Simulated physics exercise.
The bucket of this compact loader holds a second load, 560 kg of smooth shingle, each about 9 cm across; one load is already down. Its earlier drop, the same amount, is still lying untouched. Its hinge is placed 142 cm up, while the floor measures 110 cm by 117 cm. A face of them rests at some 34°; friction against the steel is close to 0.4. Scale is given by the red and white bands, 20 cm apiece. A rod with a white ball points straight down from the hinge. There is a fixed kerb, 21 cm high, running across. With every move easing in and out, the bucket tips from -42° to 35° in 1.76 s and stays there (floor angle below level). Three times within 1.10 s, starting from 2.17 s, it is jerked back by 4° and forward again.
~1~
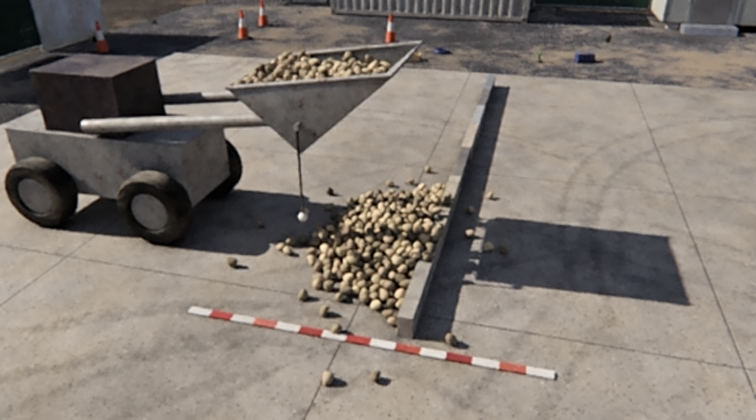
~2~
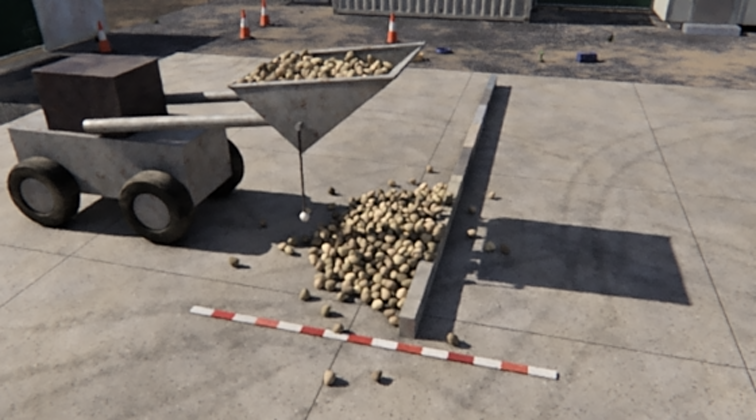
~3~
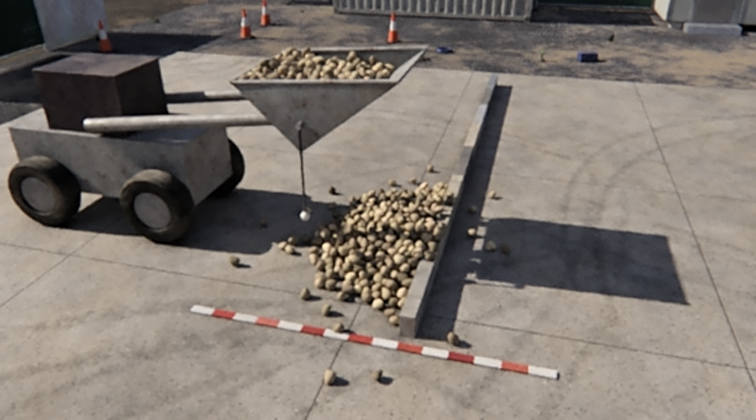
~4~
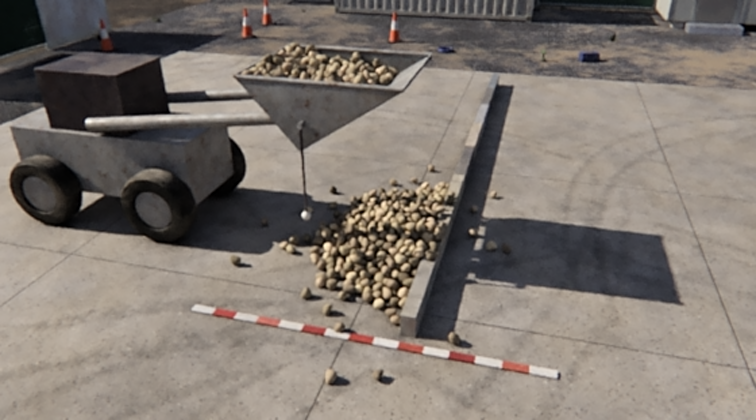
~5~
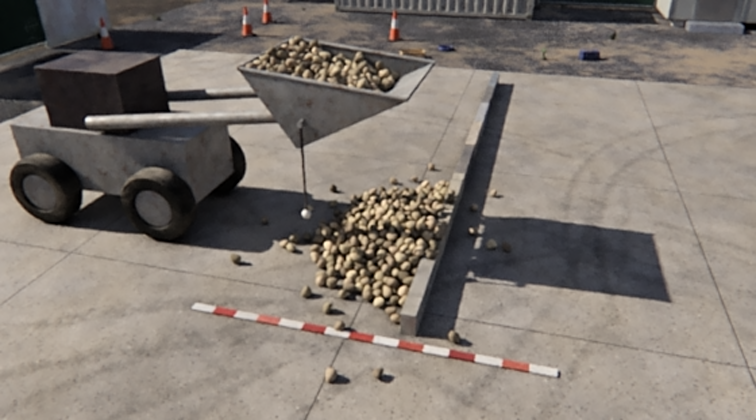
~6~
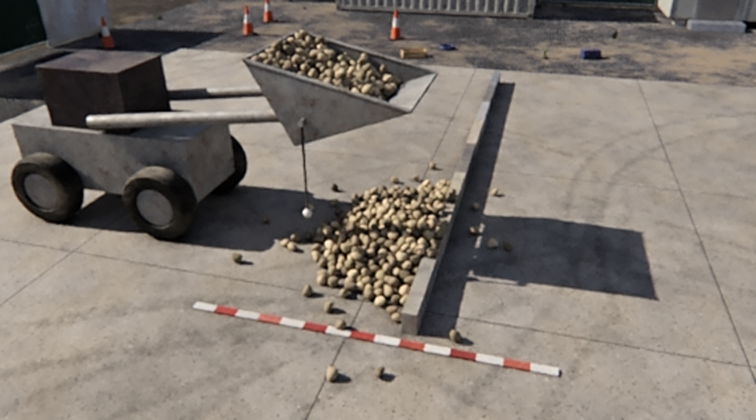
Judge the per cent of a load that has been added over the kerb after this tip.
The added amount is roughly 74 per cent of a load.
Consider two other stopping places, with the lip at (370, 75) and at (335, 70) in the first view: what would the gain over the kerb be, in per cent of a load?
Around 55 percent, then around 15 percent.
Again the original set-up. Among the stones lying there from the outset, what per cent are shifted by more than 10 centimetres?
I'd put it at about 5 per cent.
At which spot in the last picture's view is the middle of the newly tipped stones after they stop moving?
Their centre ends up near (484, 243).
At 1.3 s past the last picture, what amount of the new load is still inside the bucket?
That works out to about 45 %.
Then, 0.7 s after the last picture the floor is at 23°; in per cent of one load, 100 in the bucket, 99 on this side of the kerb, 1 over the kerb; the foremost stones are at (474, 234).
Then, 1.3 s after the last picture the floor is at 35°; in per cent of one load, 44 in the bucket, 143 on this side of the kerb, 13 over the kerb; the foremost stones are at (489, 240).
Then, 3.1 s after the last picture the floor is at 35°; in per cent of one load, 0 in the bucket, 125 on this side of the kerb, 75 over the kerb; the foremost stones are at (668, 250).
Then, 6.0 s after the last picture the floor is at 35°; in per cent of one load, 0 in the bucket, 125 on this side of the kerb, 75 over the kerb; the foremost stones are at (668, 250). Net gain over the kerb, 74.
